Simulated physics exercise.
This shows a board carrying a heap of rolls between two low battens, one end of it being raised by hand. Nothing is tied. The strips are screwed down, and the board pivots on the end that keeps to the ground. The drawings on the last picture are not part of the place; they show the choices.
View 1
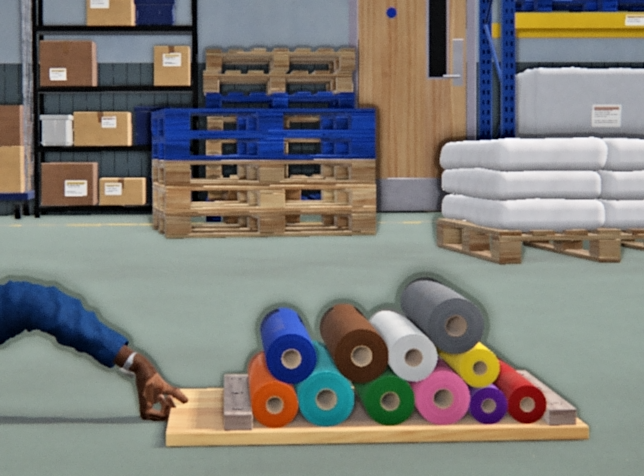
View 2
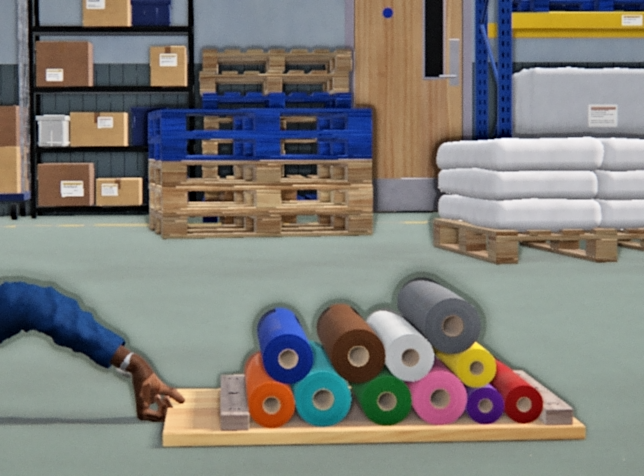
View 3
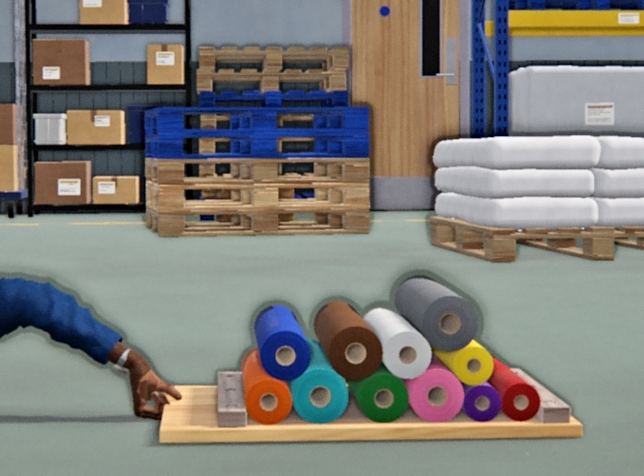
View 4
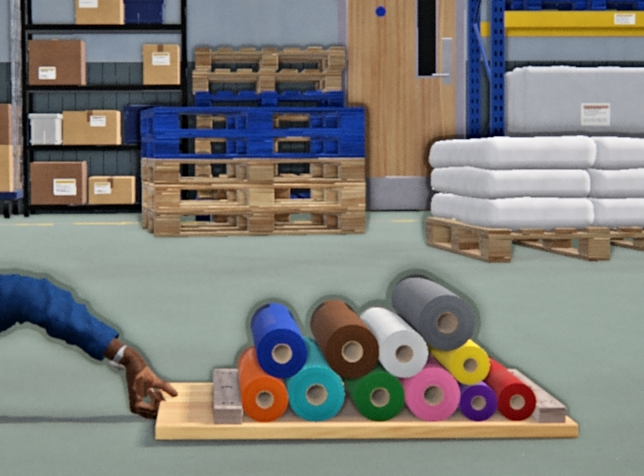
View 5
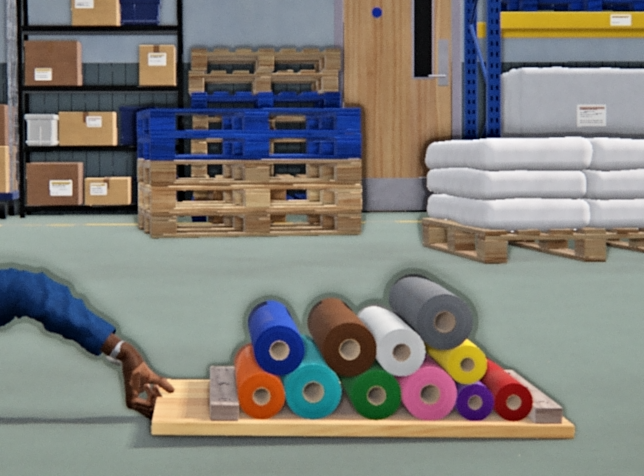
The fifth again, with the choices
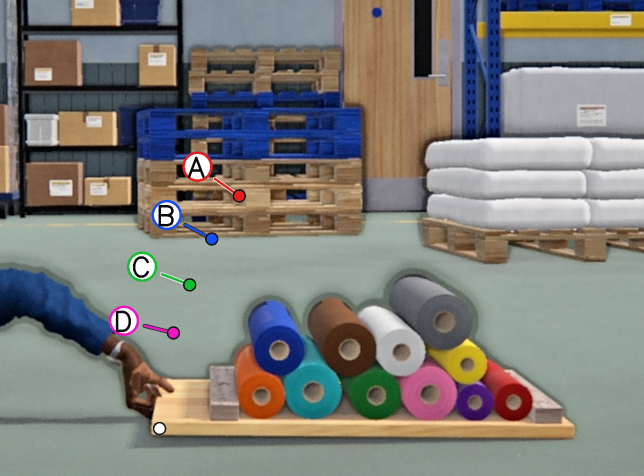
A wooden board stacked with colourful rolls between two strips rose very slightly at its left end as a hand lifted it, while the rolls stayed piled together on the warehouse floor's board.
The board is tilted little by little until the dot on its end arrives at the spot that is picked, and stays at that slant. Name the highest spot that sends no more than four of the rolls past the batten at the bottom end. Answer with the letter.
Lift it to A and no more.
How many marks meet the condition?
Four of the four.
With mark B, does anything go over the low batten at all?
Yes.
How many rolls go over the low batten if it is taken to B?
With B, four.
On the marked copy, A at (239, 196); B at (212, 239); C at (190, 285); D at (173, 333); the white dot at (160, 429).
With A. Early on, board at 20°.
Further on, board at 36°.
At the end, board at 36°, four over the low batten (yellow, white, brown, grey).
As for the rest, B four over the low batten (yellow, white, brown, grey); C two over the low batten (yellow, grey); D two over the low batten (yellow, grey).
